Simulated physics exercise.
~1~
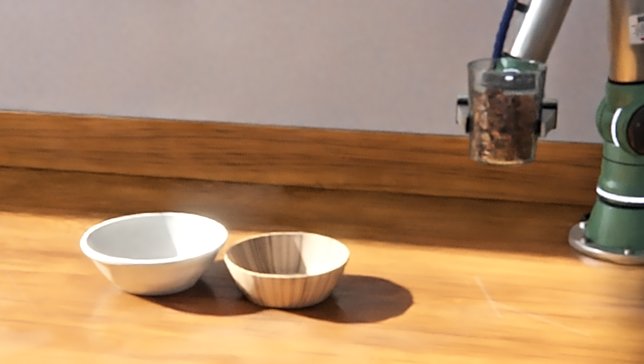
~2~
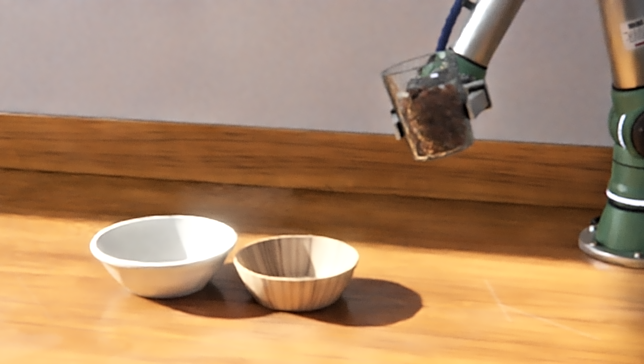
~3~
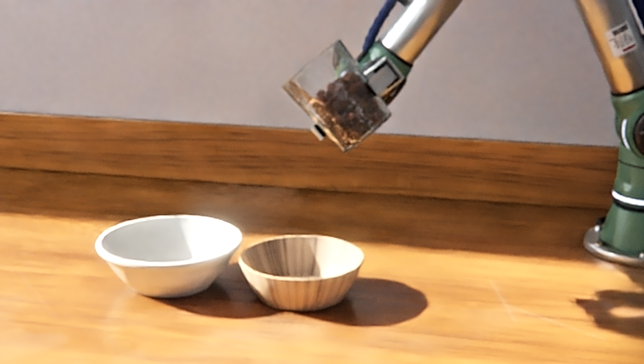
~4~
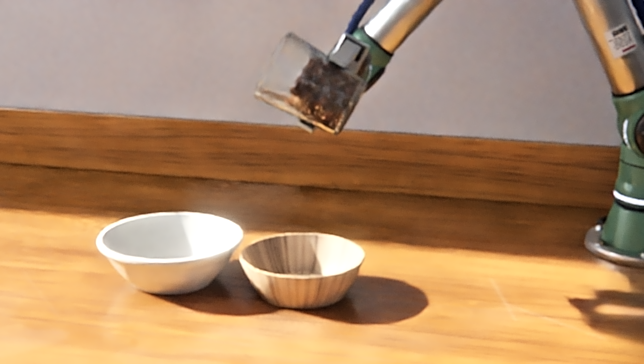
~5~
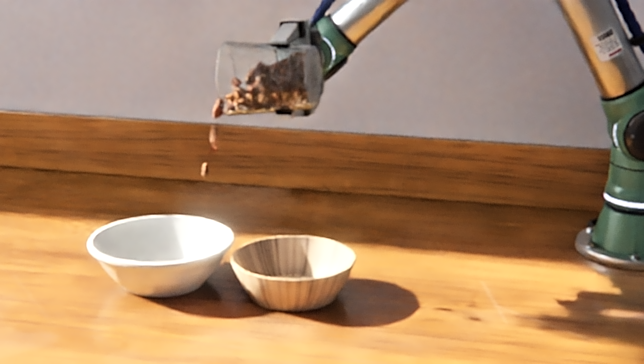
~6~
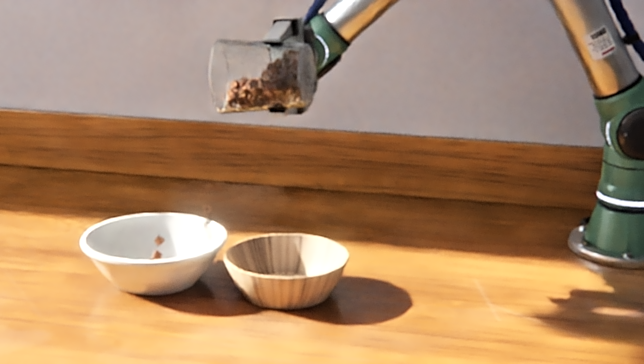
The clip opens with a green and silver robot arm holding a clear tumbler of brown pellets upright, to the right of a white bowl and a striped wooden bowl on a wooden table. The arm carries the tumbler leftward, tipping it steadily toward the bowls. It rises a little as it leans further, until it lies on its side above them. A few pellets slip over the rim and fall toward the white bowl. At the end, a few pellets rest in the white bowl, the wooden one looks empty, and most of the load remains in the sideways tumbler.
